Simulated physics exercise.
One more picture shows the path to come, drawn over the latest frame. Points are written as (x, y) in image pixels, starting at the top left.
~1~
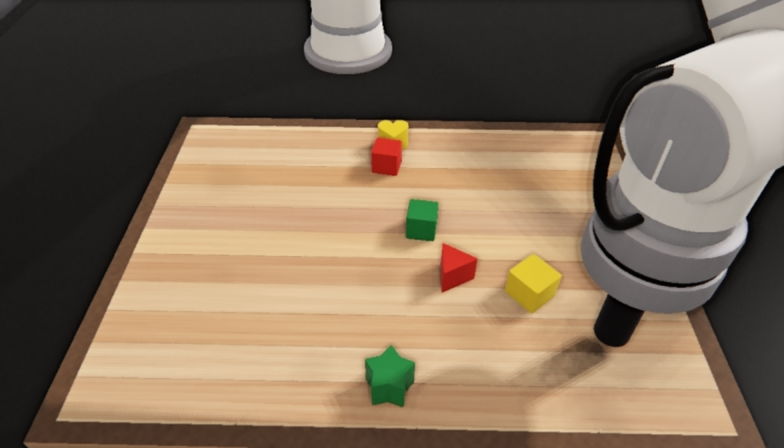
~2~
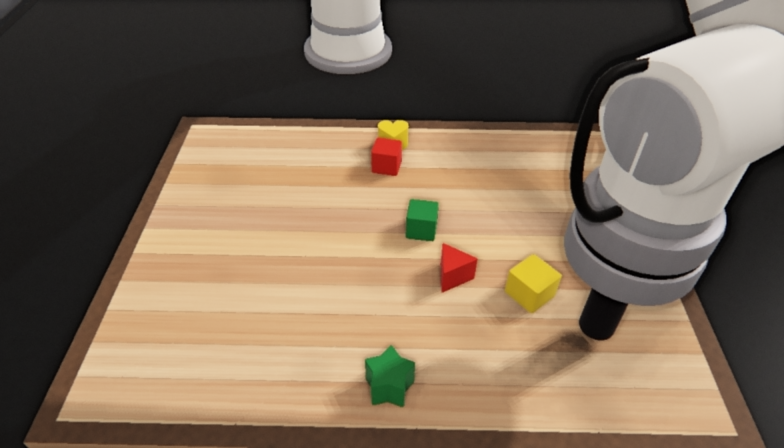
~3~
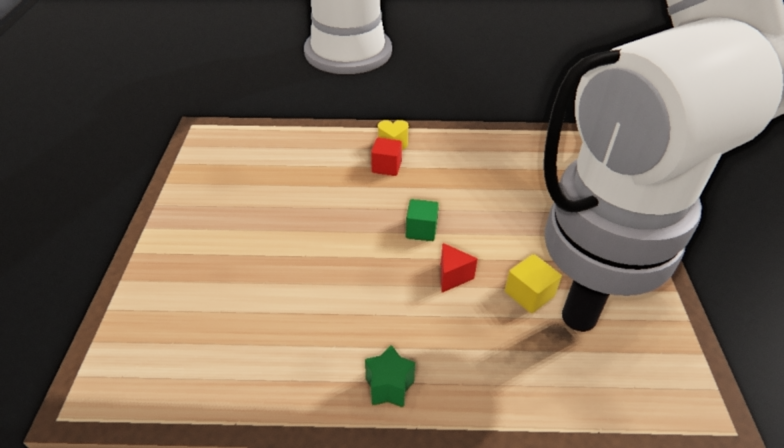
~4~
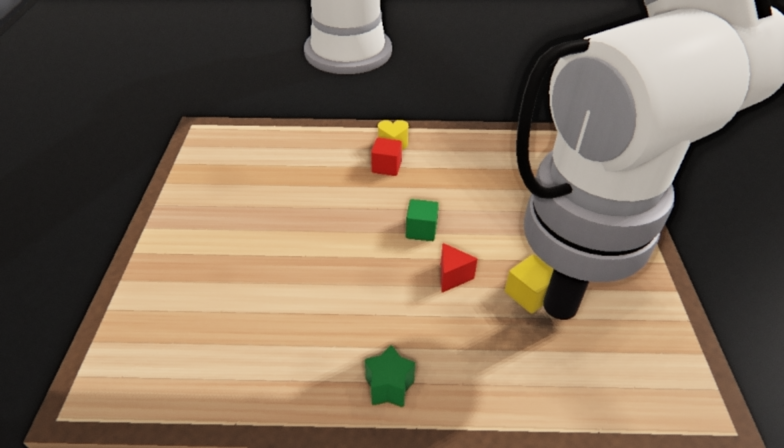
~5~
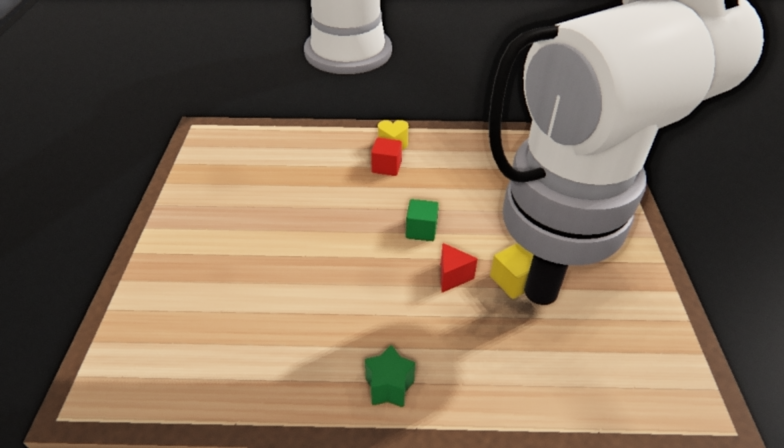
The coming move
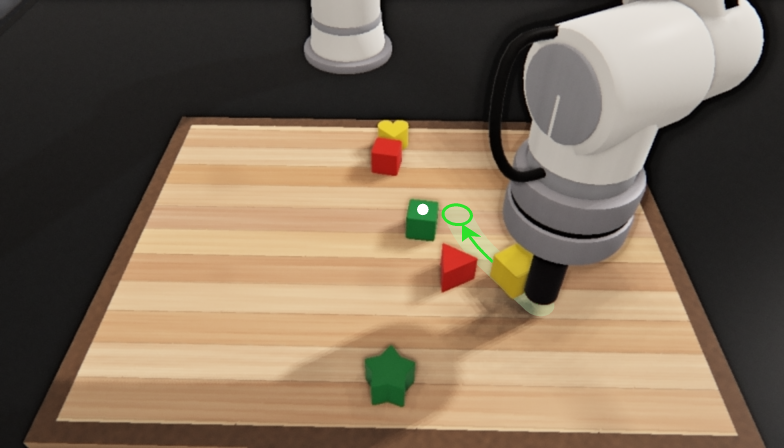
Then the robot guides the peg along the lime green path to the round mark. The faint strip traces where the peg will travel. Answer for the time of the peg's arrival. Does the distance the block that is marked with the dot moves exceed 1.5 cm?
No
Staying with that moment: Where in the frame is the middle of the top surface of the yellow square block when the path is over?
Somewhere near (439, 178).
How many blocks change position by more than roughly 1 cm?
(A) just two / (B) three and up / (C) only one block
The answer is C.
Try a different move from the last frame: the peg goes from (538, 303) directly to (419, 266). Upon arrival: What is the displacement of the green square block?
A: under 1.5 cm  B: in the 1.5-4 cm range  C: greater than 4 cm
(A)
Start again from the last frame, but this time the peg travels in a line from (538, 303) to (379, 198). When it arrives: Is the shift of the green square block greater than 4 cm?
In short: Yes.
Drawn move, from (538, 303) over (489, 258) to (457, 215); the dot is on the green square block.
On the path given first. One third of the way, peg (506, 261); yellow square block (488, 230).
Two thirds of the way, peg (476, 233); yellow square block (460, 203).
At the end, peg (458, 204); green square block still; yellow square block (439, 178).
